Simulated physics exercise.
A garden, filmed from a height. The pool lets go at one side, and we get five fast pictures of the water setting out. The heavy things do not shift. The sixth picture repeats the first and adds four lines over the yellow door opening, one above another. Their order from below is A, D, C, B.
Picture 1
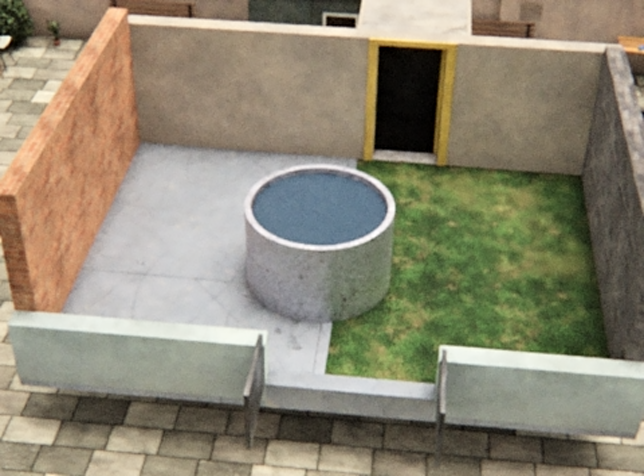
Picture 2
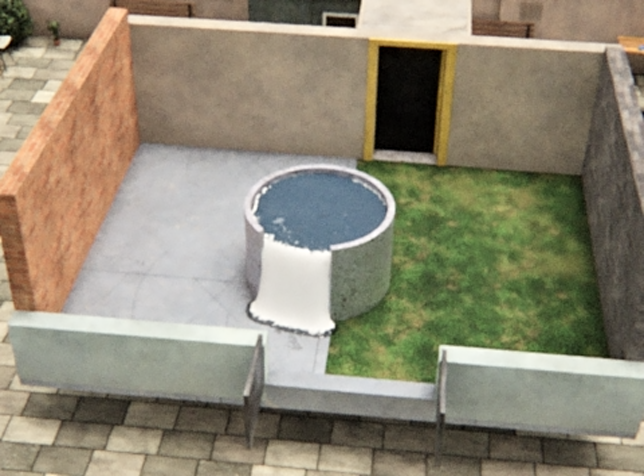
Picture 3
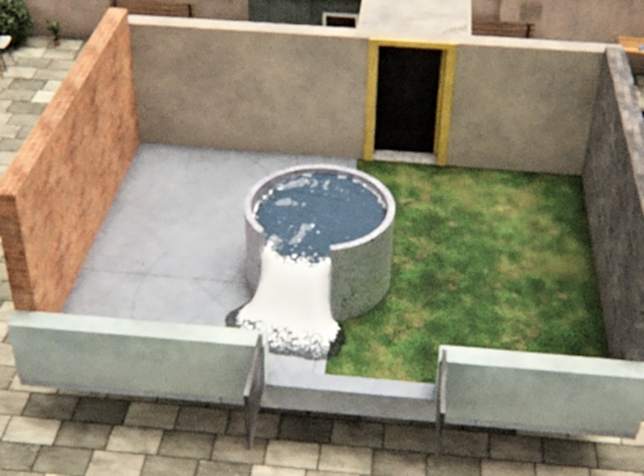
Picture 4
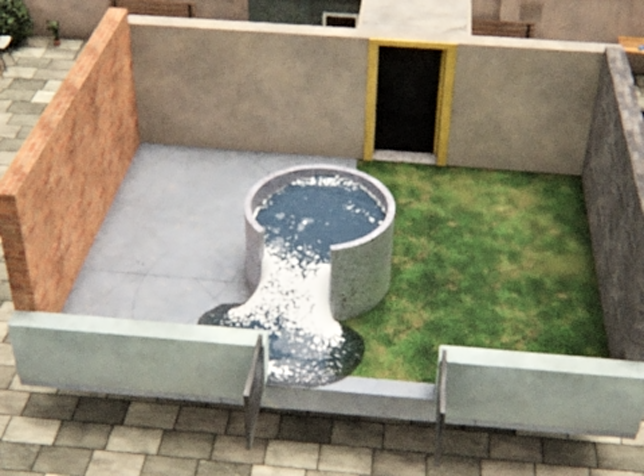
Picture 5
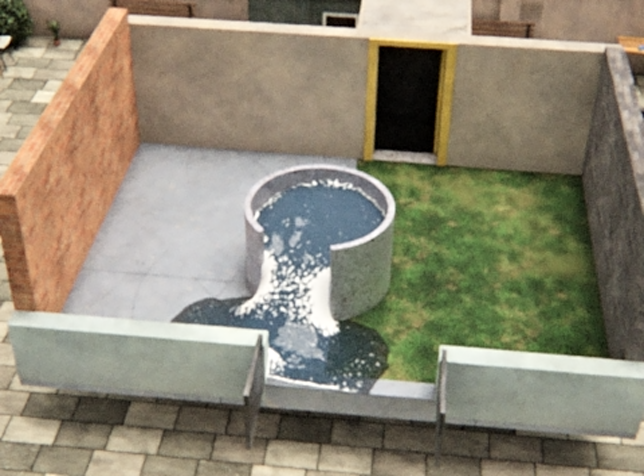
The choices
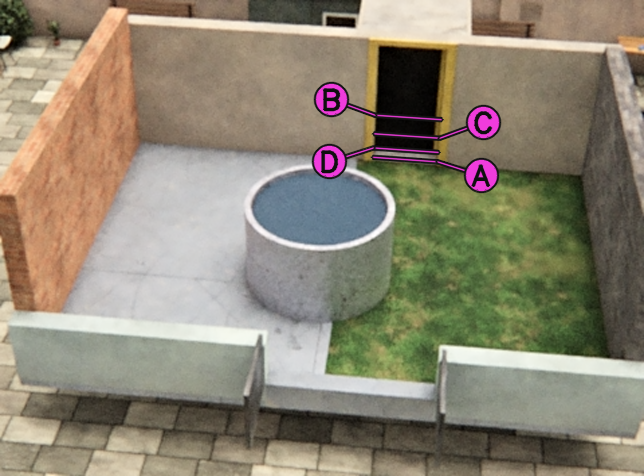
Water rests in a round concrete pool inside a walled yard, half grey paving and half grass, seen from above. It then pours white through a gap in the pool's near side, spreads over the paving toward the open front gate, and forms a dark, foam-flecked puddle reaching the grass edge.
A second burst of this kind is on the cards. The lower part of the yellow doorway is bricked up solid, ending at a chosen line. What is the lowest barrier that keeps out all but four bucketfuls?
It is A.
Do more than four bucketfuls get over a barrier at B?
No, not at all.
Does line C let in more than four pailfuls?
No, not at all.
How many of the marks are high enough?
All four.
On the marked copy, A at (405, 159); B at (408, 117); C at (406, 136); D at (405, 150); from the bottom up A, D, C, B.
For line A, a splash gets over, under a bucket.
For line B, nothing gets over.
For line C, nothing gets over.
For line D, nothing gets over.
